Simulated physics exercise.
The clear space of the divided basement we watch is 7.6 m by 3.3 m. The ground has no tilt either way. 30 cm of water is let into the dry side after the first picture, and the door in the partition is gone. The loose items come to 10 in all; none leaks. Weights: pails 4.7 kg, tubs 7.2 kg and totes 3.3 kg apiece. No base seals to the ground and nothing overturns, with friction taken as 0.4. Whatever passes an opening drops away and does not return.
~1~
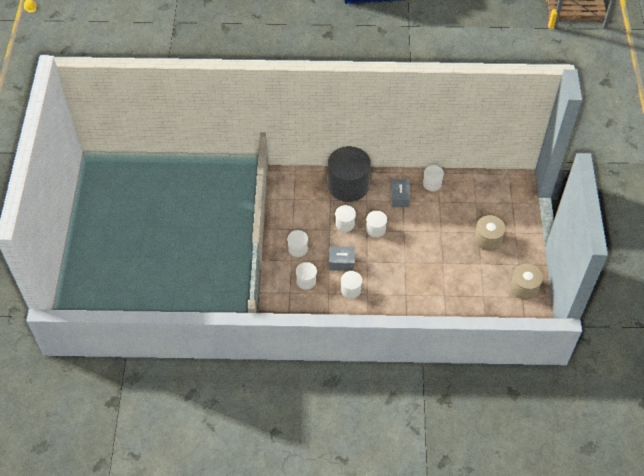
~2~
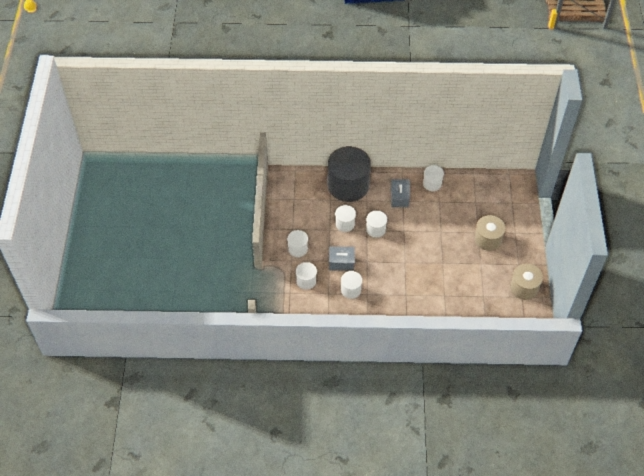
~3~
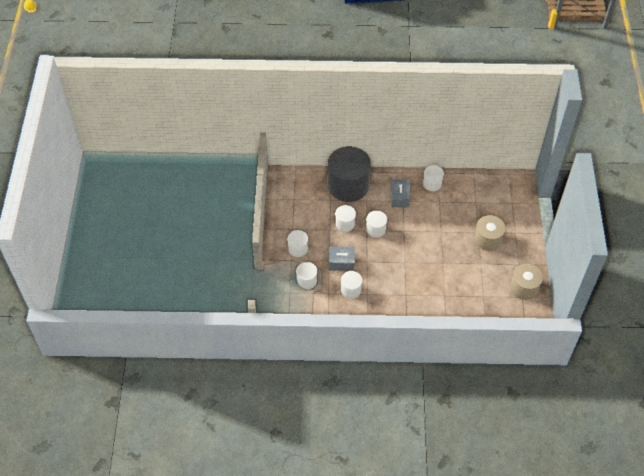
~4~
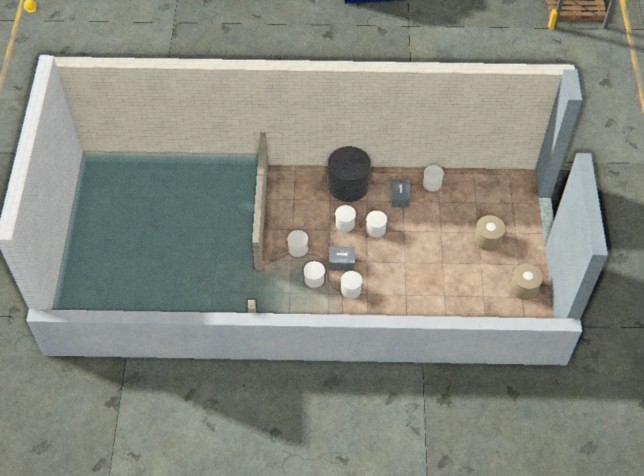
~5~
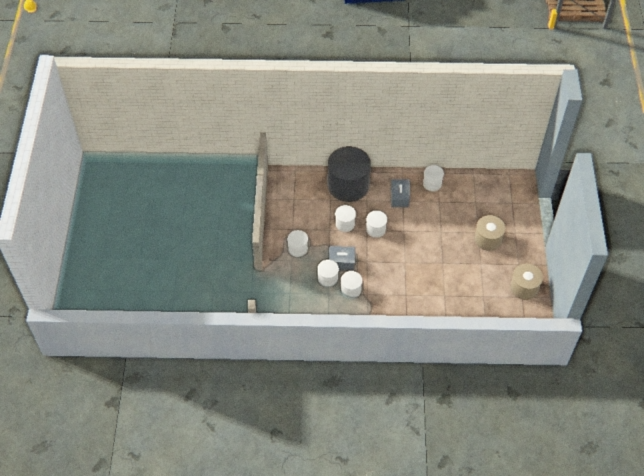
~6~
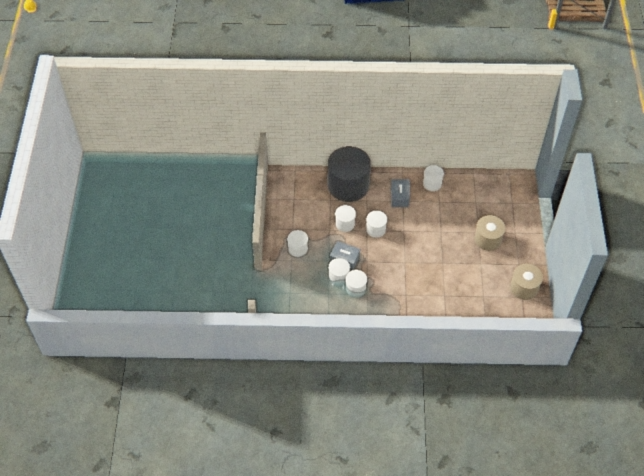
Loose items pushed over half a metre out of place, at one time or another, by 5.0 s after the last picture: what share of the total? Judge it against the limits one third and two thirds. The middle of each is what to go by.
Result: Middle band.
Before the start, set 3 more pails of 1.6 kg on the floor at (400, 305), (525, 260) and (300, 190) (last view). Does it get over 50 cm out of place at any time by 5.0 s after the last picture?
Taking them in order, the first is above the mark, the second above the mark and the third below the mark.
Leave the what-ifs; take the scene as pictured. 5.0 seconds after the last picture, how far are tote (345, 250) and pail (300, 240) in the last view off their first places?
In turn they sit 250 cm and 0 cm away.
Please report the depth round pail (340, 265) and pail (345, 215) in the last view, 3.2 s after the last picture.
4 and 2 cm.
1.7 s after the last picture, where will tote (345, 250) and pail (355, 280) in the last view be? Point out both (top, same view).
Around (428, 213) and (464, 262).
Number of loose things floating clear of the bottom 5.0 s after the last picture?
Tally: 4 of them.
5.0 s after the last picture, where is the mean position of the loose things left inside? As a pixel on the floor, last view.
It sits at about (423, 203).
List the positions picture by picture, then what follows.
The first frame shows a pail at (306, 271), on the bottom; a pail at (352, 280) rests on the ground; 9.9 m2 under water; 0 of 10 have shifted.
The second frame shows a pail at (306, 271) rests on the ground; a pail at (352, 280), on the bottom; 10.4 m2 under water; 0 of 10 have shifted.
The third frame shows a pail at (307, 271), on the bottom; a pail at (352, 280) rests on the ground; water covers 11.0 m2; 0 of 10 have shifted.
The fourth frame shows a pail at (314, 270) rests on the ground, 12 cm from its start; a pail at (352, 280) rests on the ground; water covers 11.5 m2; 1 of 10 have shifted.
The fifth frame shows a pail at (328, 269) rests on the ground, 34 cm from its start; a pail at (352, 280), on the bottom; 12.0 m2 under water; 1 of 10 have shifted.
The sixth frame shows a pail at (339, 267) rests on the ground, 52 cm from its start; a pail at (357, 279) rests on the ground, 8 cm from its start; 12.5 m2 under water; 3 of 10 have shifted.
Then, 0.4 s after the last picture 1 of 10 are over 50 cm from their spots; 0 afloat.
Then, 1.7 s after the last picture 3 of 10 are over 50 cm from their spots; 0 afloat.
Then, 3.2 s after the last picture 5 of 10 are over 50 cm from their spots; 3 afloat.
Then, 5.0 s after the last picture 5 of 10 are over 50 cm from their spots, and 5 have been at some point; 4 afloat.
